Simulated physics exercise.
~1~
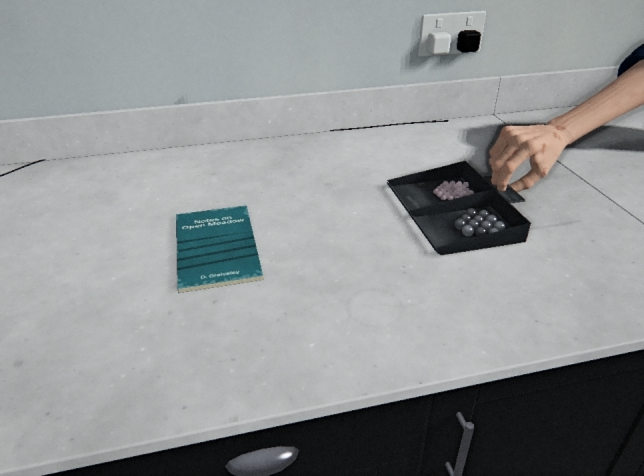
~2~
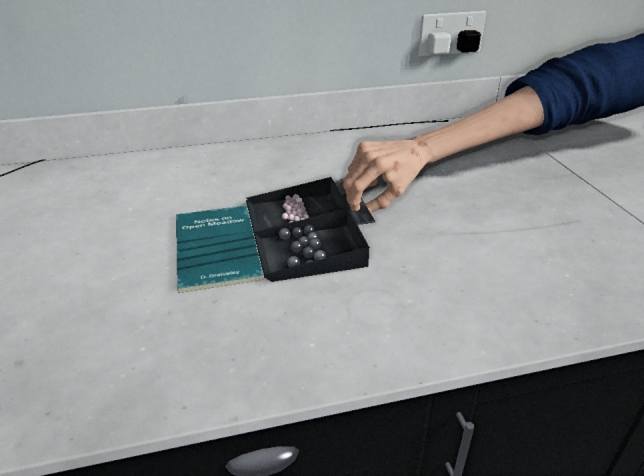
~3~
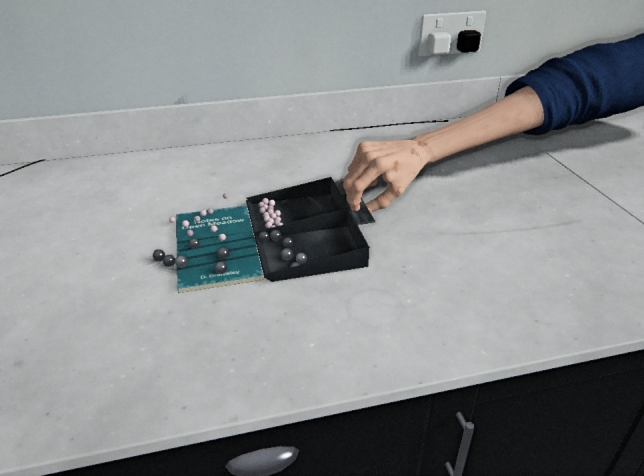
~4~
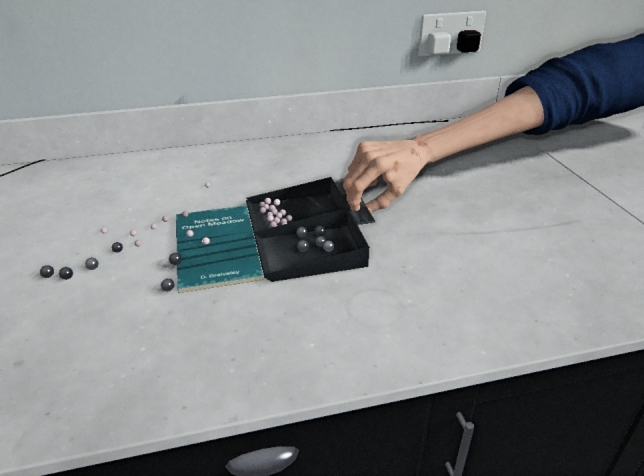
A black two-section tray of dark balls and small pink balls, pushed left along a grey counter by a hand, stops against a thin green book, and some of both kinds spill over its front rim, rolling across the book and onto the counter while the rest stay inside.
